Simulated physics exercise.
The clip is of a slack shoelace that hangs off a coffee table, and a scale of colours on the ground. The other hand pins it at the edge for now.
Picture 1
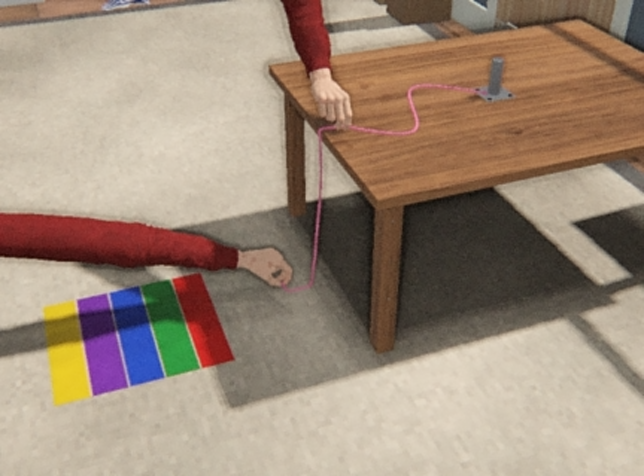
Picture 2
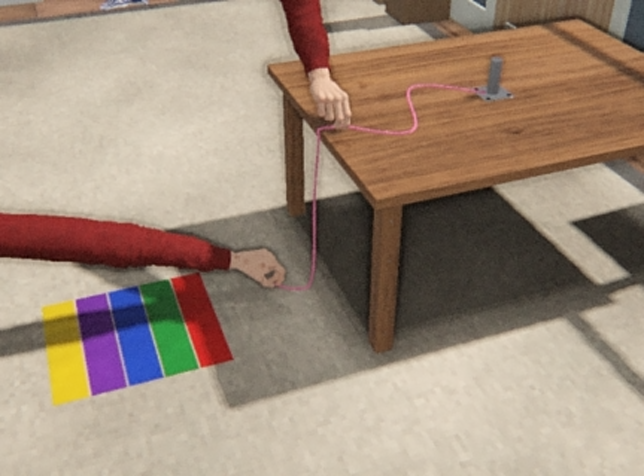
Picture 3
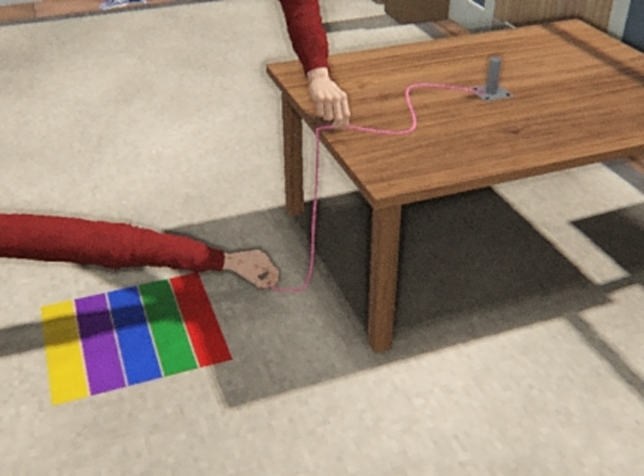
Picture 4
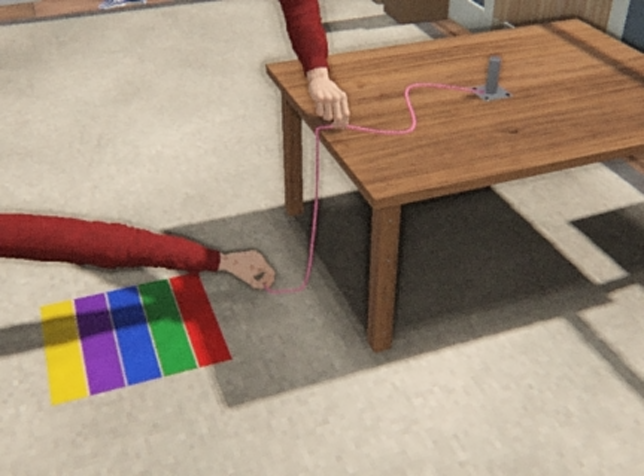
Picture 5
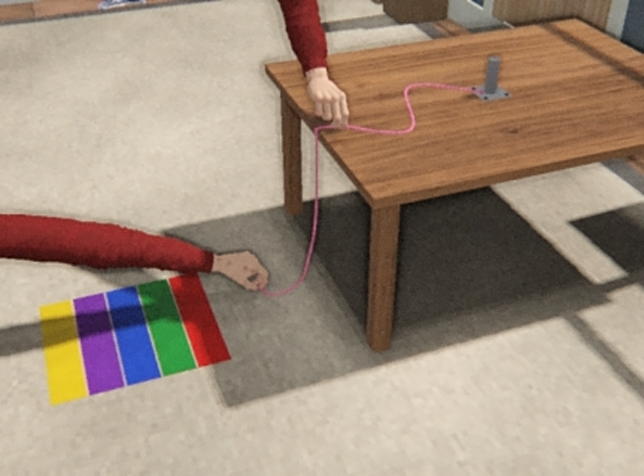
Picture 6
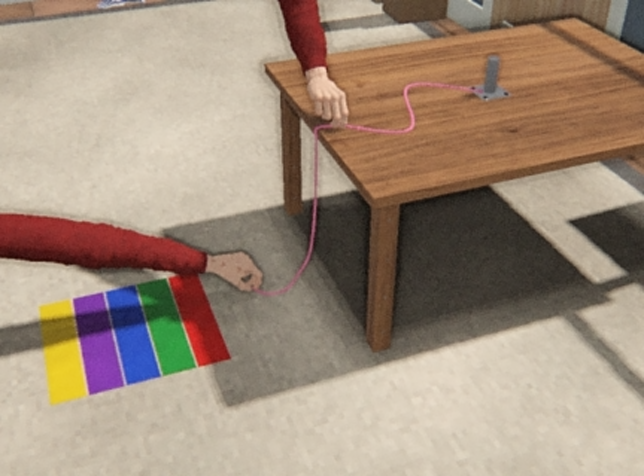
A hand in a red sleeve at the lower left draws the low end of a slack pink cord slowly leftward, a short way, just above the floor. The other hand pins the cord at the near left edge of a wooden table, where it winds back to a grey post. Seen from above by a still camera, yellow, purple, blue, green and red stripes lie left to right on the pale floor.
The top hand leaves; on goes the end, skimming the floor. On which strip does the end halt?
It halts on the yellow strip.
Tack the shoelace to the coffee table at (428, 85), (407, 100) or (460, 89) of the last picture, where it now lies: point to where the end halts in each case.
Near (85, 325), (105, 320) and (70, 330).
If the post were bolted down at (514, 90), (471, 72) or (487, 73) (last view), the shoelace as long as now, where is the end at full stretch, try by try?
Near (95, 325), (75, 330) and (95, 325).
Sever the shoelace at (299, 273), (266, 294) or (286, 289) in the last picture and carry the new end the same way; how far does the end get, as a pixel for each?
Near (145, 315), (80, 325) and (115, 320).
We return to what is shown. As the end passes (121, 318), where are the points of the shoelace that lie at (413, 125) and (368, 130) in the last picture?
They go to (333, 122) and to (307, 158).
Soon after, end near (122, 318); over blue.
Then, end near (83, 327); over purple.
At full stretch, end near (61, 332); over yellow. Over yellow.
